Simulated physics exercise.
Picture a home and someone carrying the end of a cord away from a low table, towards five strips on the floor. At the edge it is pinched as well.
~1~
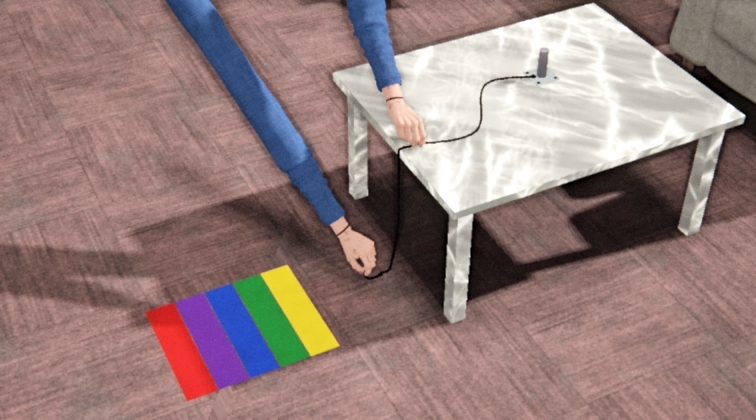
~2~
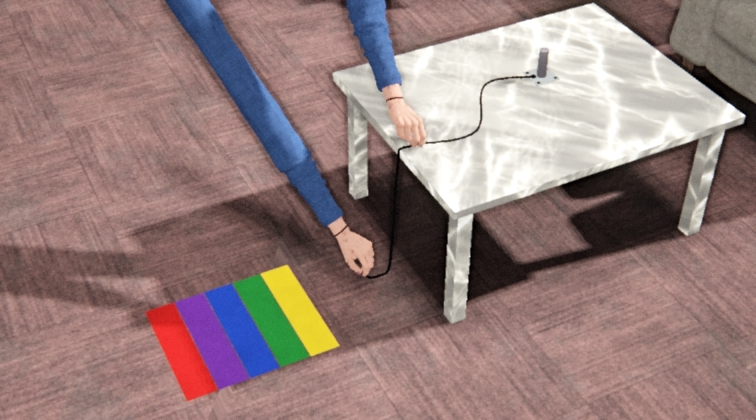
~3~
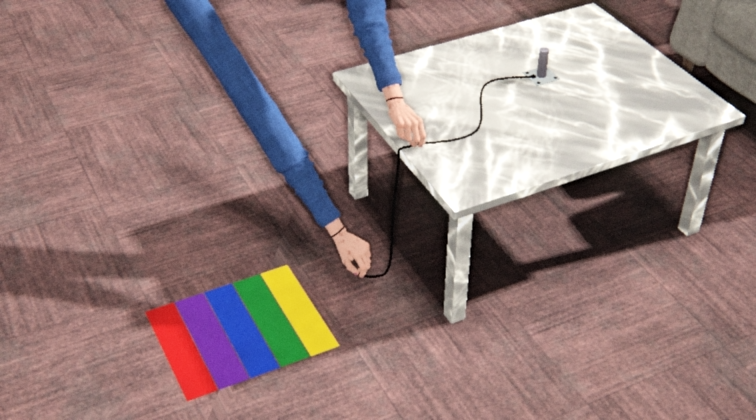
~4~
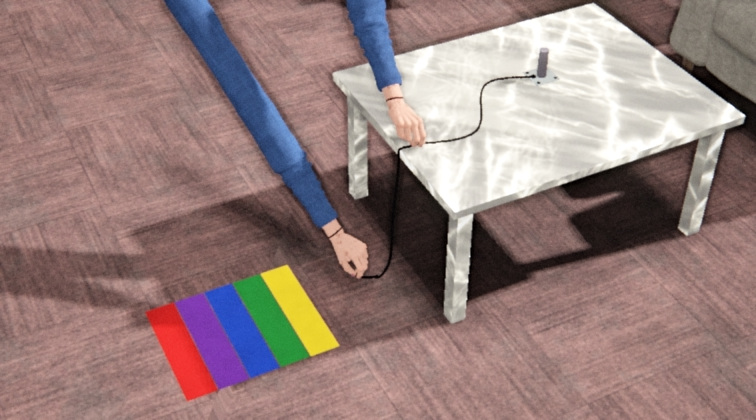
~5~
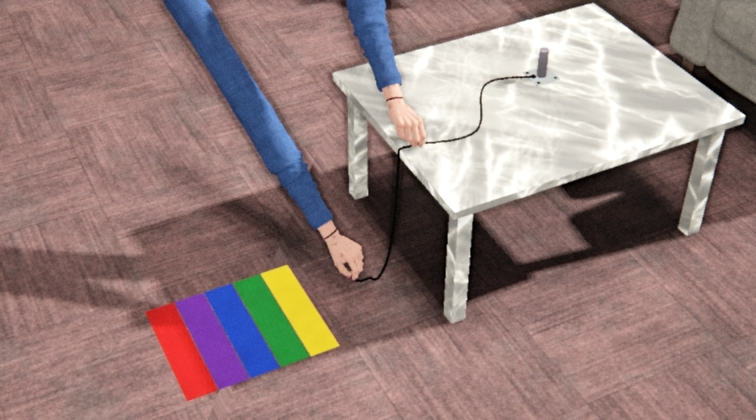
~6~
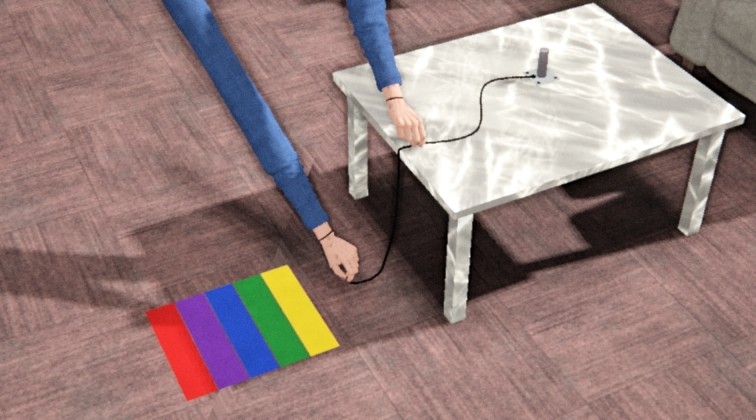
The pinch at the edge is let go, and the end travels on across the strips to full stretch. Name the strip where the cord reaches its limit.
Blue.
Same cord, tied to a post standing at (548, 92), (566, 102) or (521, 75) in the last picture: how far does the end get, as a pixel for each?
In order, the pixels are (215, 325), (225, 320) and (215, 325).
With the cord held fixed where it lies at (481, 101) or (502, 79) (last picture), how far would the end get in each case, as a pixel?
First try near (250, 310), second near (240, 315).
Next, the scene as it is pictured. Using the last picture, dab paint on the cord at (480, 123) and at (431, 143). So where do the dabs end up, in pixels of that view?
First point (444, 121), second point (394, 148).
Early on, end near (282, 300); over yellow.
Midway, end near (252, 311); over blue.
At the end of the slack, end near (233, 317); over blue. It gets as far as the blue strip.
